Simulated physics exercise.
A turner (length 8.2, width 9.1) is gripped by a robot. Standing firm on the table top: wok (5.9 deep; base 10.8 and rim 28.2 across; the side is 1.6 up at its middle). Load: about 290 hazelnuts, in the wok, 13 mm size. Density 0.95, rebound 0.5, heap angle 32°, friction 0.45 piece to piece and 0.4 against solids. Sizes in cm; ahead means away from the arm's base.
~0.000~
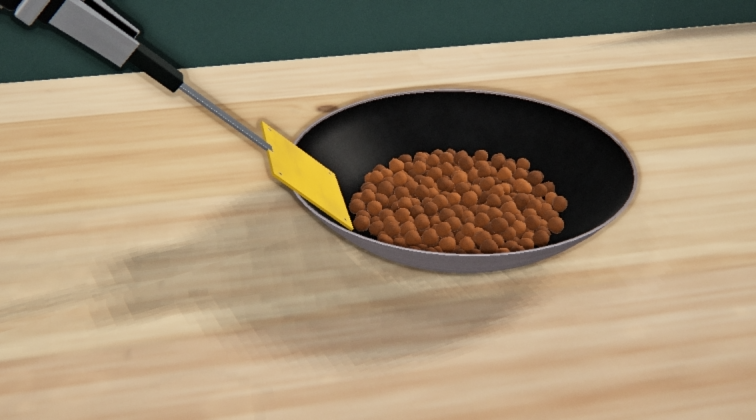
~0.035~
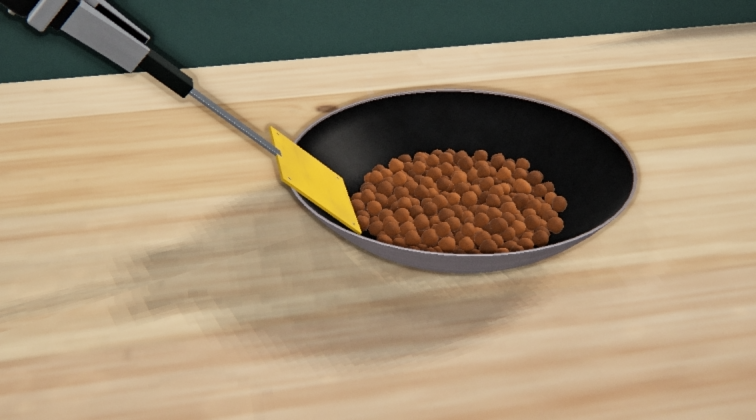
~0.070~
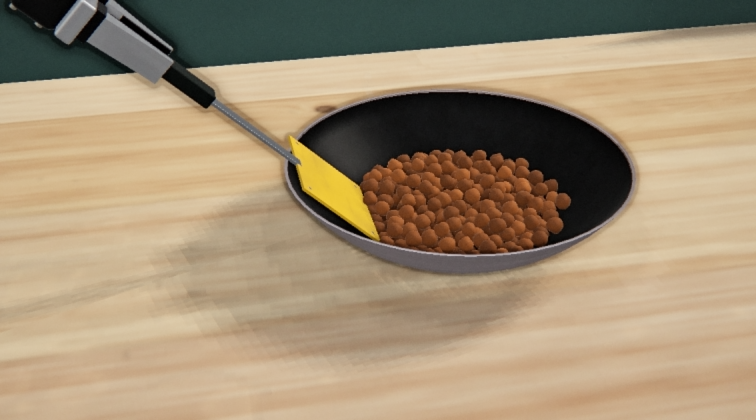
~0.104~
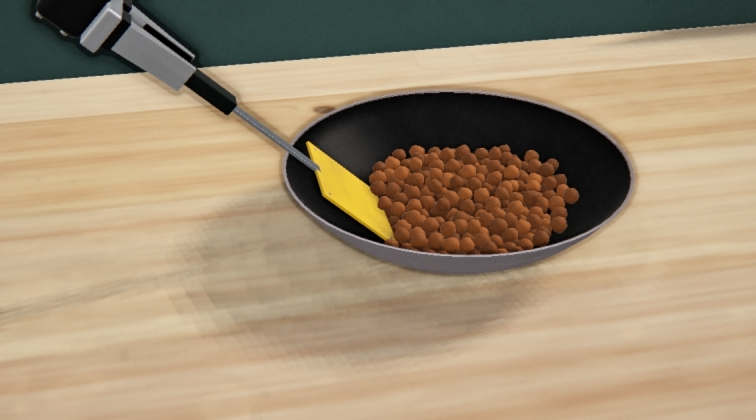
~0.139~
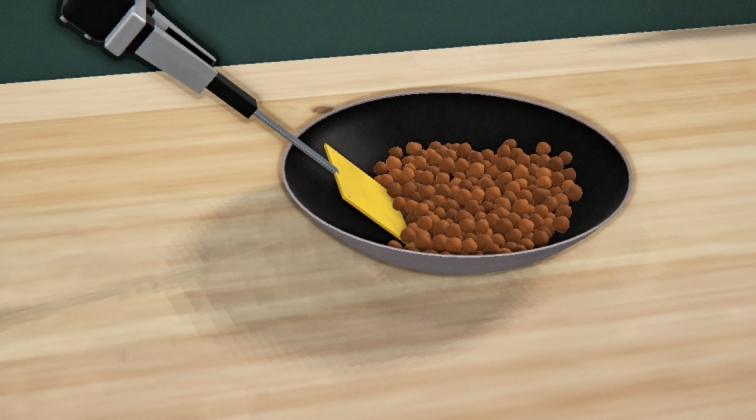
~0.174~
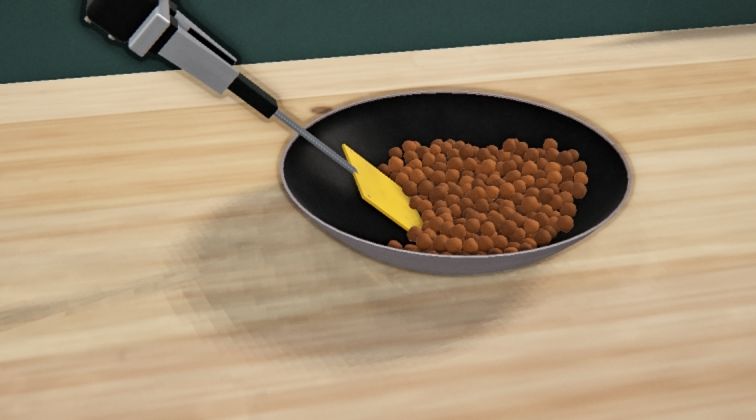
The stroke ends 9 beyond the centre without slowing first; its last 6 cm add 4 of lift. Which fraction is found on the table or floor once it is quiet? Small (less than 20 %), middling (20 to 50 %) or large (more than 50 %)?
Answer: Small; less than 20 % of the hazelnuts finish on the table or floor.
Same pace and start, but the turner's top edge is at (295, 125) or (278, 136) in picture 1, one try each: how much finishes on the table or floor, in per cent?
About 10 and 10 per cent.
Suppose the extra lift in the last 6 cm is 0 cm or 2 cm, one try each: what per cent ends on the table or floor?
About 5 and 10 per cent.
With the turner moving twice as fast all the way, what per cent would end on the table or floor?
In that case some 25 per cent.
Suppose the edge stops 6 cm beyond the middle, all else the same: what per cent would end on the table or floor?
Then about 0 per cent.
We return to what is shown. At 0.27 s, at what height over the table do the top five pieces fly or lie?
Roughly 5 cm.
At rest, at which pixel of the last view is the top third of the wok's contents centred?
At about (546, 178).
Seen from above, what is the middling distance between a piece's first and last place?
Roughly 4 cm.
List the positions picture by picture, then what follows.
Turner top edge at (267, 147), sloping 44°; upper third of the load around (448, 194), from x 355 to 560, top at y 155; 293 in the wok, in the first picture.
Turner top edge at (276, 152), sloping 44°; upper third of the load around (447, 194), from x 355 to 560, top at y 155, in the second picture.
Turner top edge at (296, 161), sloping 44°; upper third of the load around (456, 194), from x 365 to 565, top at y 155, in the third picture.
Turner top edge at (315, 167), sloping 44°; upper third of the load around (469, 183), from x 375 to 570, top at y 150, in the fourth picture.
Turner top edge at (333, 169), sloping 44°; upper third of the load around (492, 184), from x 380 to 575, top at y 145, in the fifth picture.
Turner top edge at (352, 169), sloping 44°; upper third of the load around (509, 178), from x 385 to 580, top at y 145; 293 in the wok, in the sixth picture.
By 0.27 s, sloping 44°, highest piece 6 above the table; 293 in the wok.
By 0.36 s, sloping 44°, highest piece 7 above the table; 293 in the wok.
By 0.60 s, sloping 44°, highest piece 7 above the table; 255 in the wok, 36 on the table or floor, 2 on the blade or in flight.
By 1.65 s, sloping 44°, highest piece 6 above the table; 254 in the wok, 39 on the table or floor.
Final count, 254 in the wok, 39 on the table or floor. That is 13 % on the table or floor.
